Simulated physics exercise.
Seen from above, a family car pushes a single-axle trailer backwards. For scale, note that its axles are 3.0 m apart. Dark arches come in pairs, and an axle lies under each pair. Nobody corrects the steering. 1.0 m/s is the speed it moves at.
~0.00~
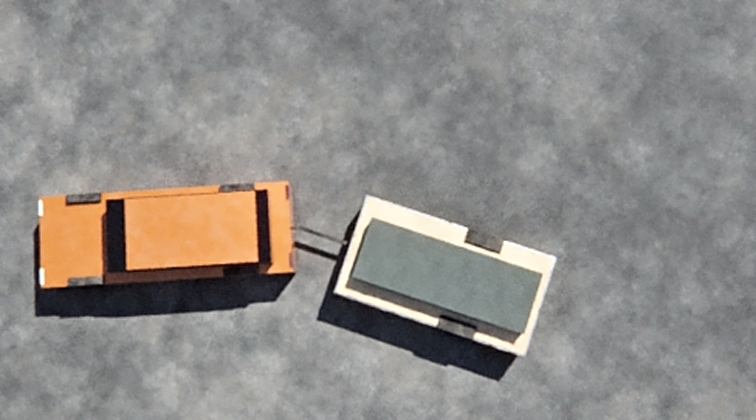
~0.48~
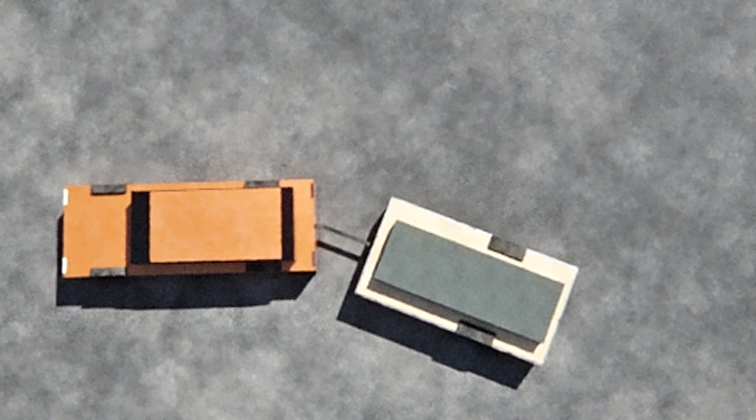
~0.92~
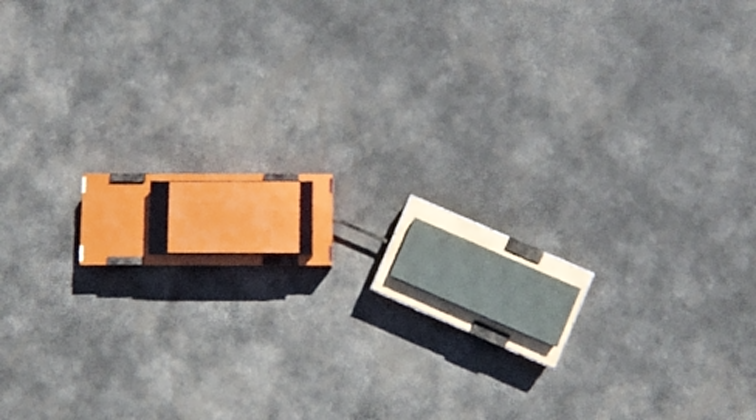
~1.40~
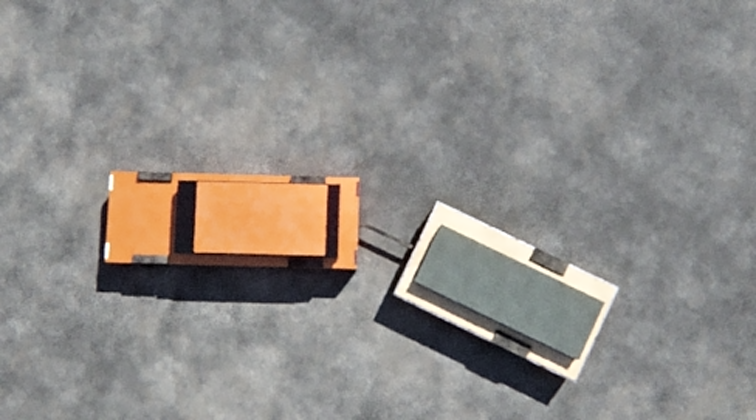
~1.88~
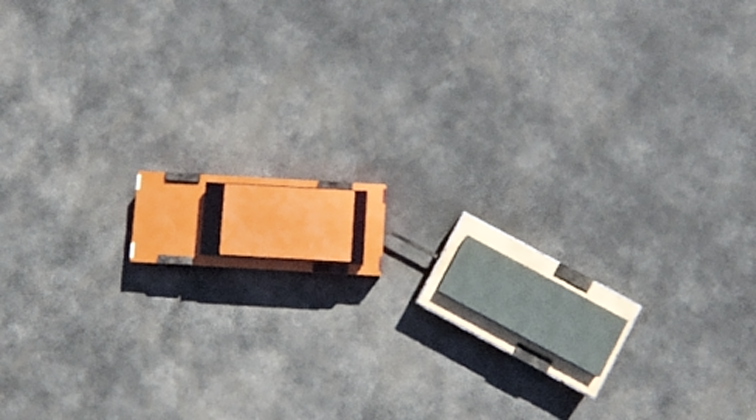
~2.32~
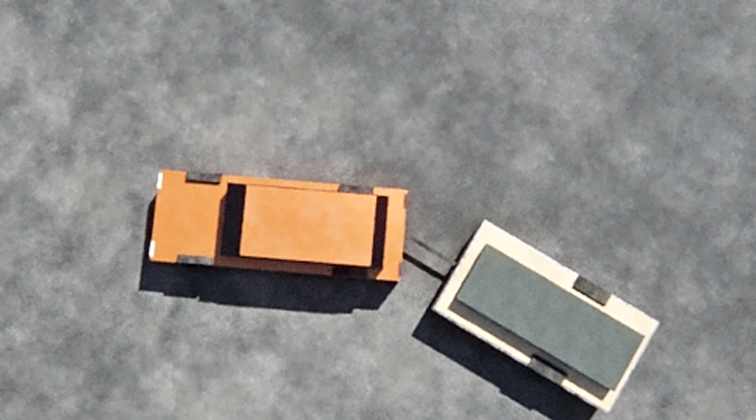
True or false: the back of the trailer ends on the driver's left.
True.
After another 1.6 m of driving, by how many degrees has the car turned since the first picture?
Heading change: Around 14°.
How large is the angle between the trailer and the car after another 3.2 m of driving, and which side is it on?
Roughly 35 degrees to the car's left.
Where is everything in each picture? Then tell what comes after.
In the first frame, car's middle (156, 233), trailer's axle (471, 284); tail 22° to the car's left; front wheels 11° left.
In the second frame, car's middle (181, 226), trailer's axle (492, 290); tail 23° to the car's left.
In the third frame, car's middle (199, 217), trailer's axle (507, 292); tail 23° to the car's left.
In the fourth frame, car's middle (226, 218), trailer's axle (531, 303); tail 24° to the car's left.
In the fifth frame, car's middle (253, 221), trailer's axle (553, 317); tail 25° to the car's left.
In the sixth frame, car's middle (274, 223), trailer's axle (570, 330); tail 26° to the car's left.
By 3.9 s, the tail is 30° to the car's left, the car has turned 14° and the trailer's axle is at (632, 374) of the last picture.
By 5.5 s, the tail is 37° to the car's left, the car has turned 20° and the trailer's axle is out of the picture.
By 7.1 s, the tail is 46° to the car's left, the car has turned 26° and the trailer's axle is out of the picture.
By 8.8 s, the tail is 60° to the car's left, the car has turned 32° and the trailer's axle is out of the picture; it has jack-knifed.
